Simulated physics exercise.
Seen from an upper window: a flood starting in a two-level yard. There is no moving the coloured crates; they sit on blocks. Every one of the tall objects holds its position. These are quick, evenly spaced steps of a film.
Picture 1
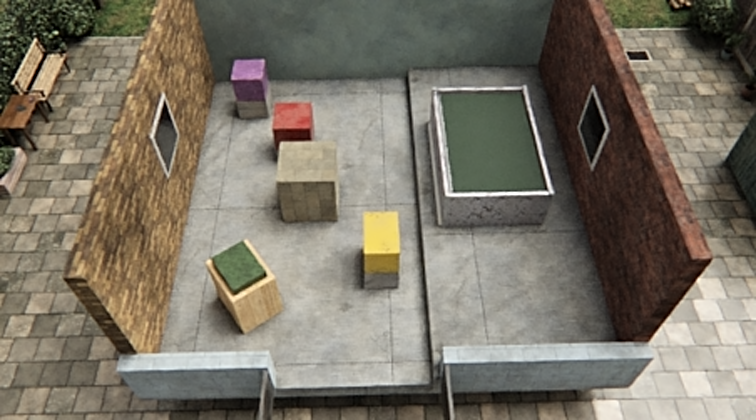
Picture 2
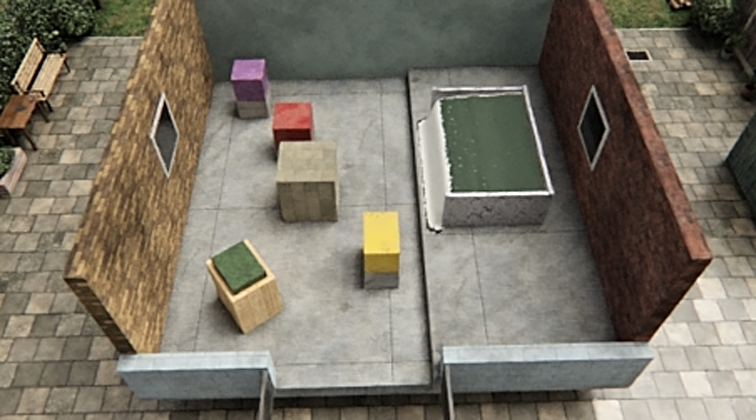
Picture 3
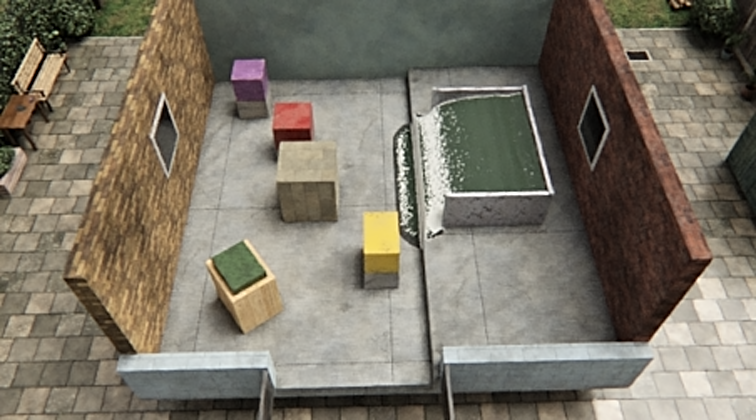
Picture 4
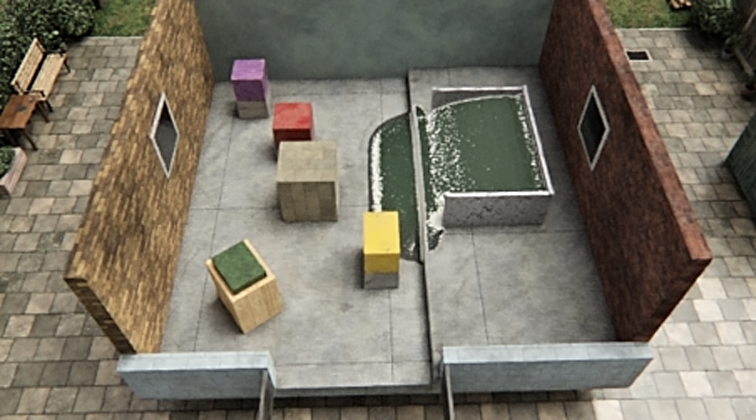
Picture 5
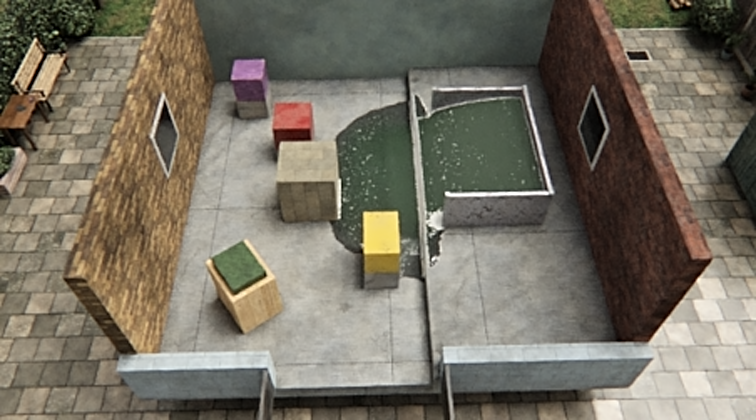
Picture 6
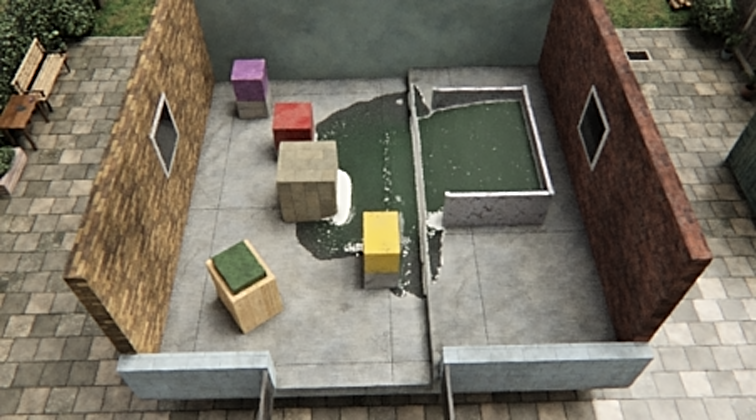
A walled concrete yard on two levels is seen from high above, with brick walls at left and right and paving outside. Purple, red, yellow and green-topped crates stand around a larger tan block on the left, and a pale-rimmed tank of dark green water sits at right. The tank's left side gives way, and water pours out foaming, spreads leftward across the floor and runs around the yellow crate and tan block, while the camera and crates stay still.
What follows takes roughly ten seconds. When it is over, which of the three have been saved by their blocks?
One by one: The purple crate never meets the water. The yellow crate never meets the water. The red crate meets the water.
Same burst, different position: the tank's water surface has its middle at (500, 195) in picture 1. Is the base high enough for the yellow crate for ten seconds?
I'd say yellow is overrun.
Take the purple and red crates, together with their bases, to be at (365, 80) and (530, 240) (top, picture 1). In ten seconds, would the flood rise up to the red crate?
Outcome: Red is left alone.
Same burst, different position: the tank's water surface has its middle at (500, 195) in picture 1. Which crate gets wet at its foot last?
Answer: The purple-painted one.
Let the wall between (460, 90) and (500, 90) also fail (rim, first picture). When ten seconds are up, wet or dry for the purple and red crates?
The purple one is untouched; the red one is untouched.
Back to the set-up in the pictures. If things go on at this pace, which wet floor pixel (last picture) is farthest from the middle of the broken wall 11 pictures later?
Farthest reach: About (156, 376).
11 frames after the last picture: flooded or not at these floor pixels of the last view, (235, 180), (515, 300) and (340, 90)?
Result by point, in sequence: Waterlogged, then unwetted, then waterlogged.
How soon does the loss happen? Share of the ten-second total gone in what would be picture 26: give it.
Roughly 25 percent.
A moment on, water covers 40 % of the floor; the purple crate water round its plinth, the yellow crate water round its plinth, the red crate water round its plinth.
Next, water covers 55 % of the floor; the purple crate water round its plinth, the yellow crate water round its plinth, the red crate water round its plinth.
Then, water covers 65 % of the floor; the purple crate water round its plinth, the yellow crate water round its plinth, the red crate water round its plinth.
Later, water covers 65 % of the floor; the purple crate water round its plinth, the yellow crate water round its plinth, the red crate water round its plinth.
In the end, water covers 65 % of the floor; the purple crate stayed above the water, the yellow crate stayed above the water, the red crate was topped.
